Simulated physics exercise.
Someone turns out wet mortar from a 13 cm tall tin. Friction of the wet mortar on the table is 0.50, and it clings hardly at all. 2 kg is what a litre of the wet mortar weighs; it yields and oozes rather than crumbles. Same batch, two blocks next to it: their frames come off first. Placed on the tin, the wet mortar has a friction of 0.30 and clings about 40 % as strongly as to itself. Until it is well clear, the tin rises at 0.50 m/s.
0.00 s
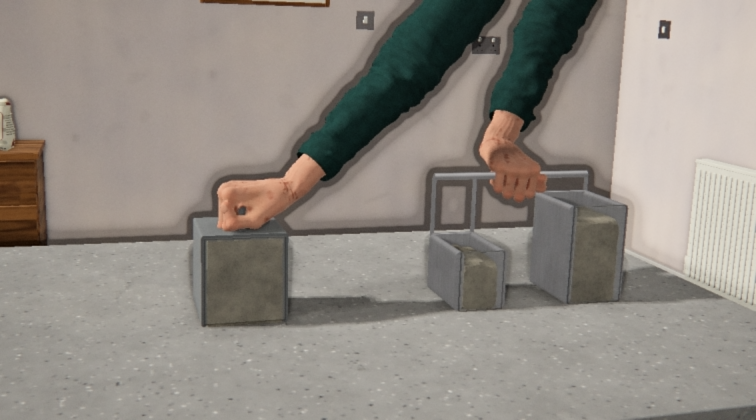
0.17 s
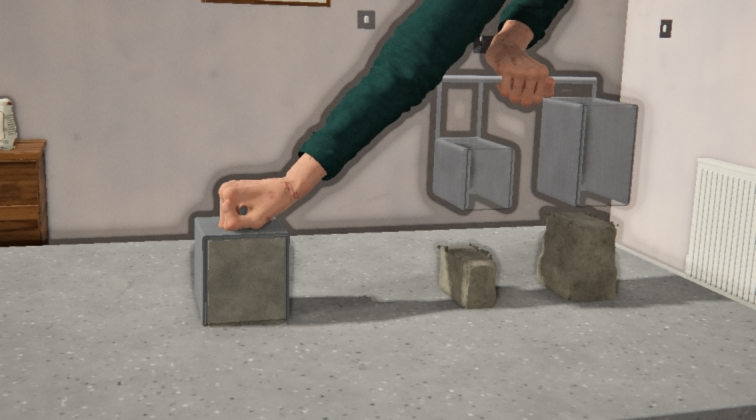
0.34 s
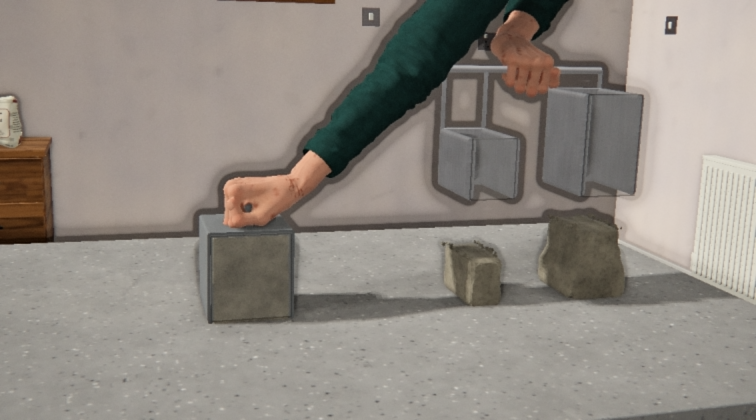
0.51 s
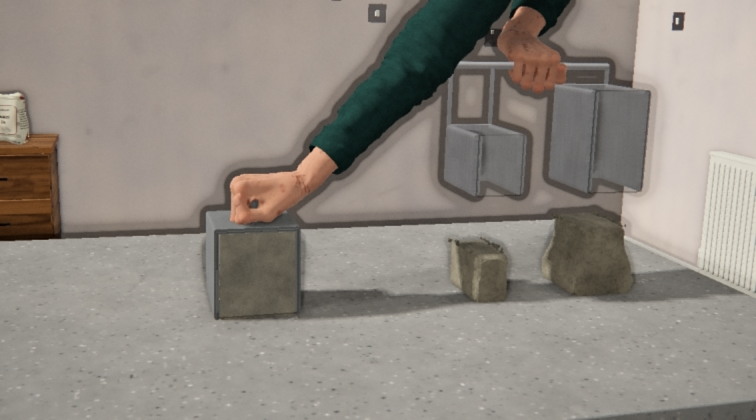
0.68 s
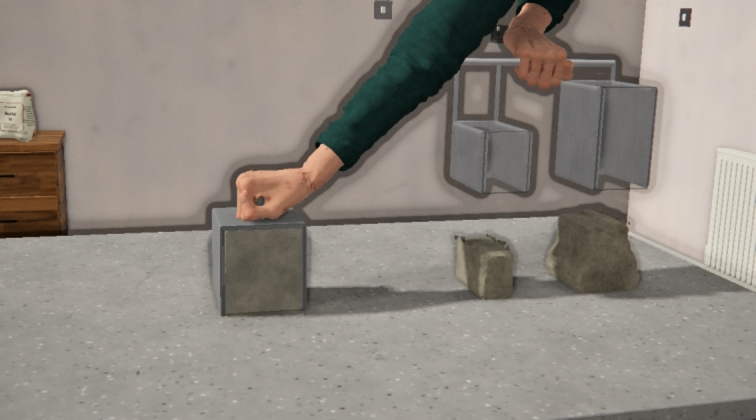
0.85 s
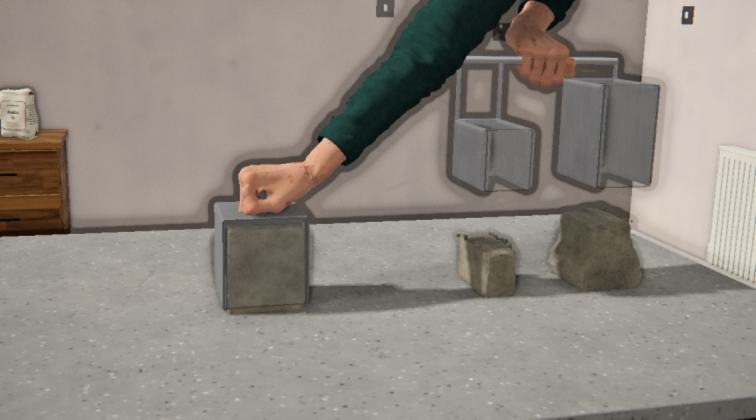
A hand lifts two joined metal moulds off grey blocks, which sag while another hand rests on a tin.
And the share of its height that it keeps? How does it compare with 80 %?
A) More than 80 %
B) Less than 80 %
More than 80 % (A).
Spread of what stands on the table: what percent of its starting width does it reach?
130 %.
By 1.04 s, the tin is up by 9.5 cm.
By 1.26 s, the tin is up by 20 cm; what stands on the table is 90 % of the tin's depth.
By 1.48 s, the tin is up by 25 cm; what stands on the table is 87 % of the tin's depth.
By 1.70 s, the tin is up by 25 cm; what stands on the table is 87 % of the tin's depth.
By 1.80 s, at the end, the tin is up by 25 cm; what stands on the table is 87 % of the tin's depth.
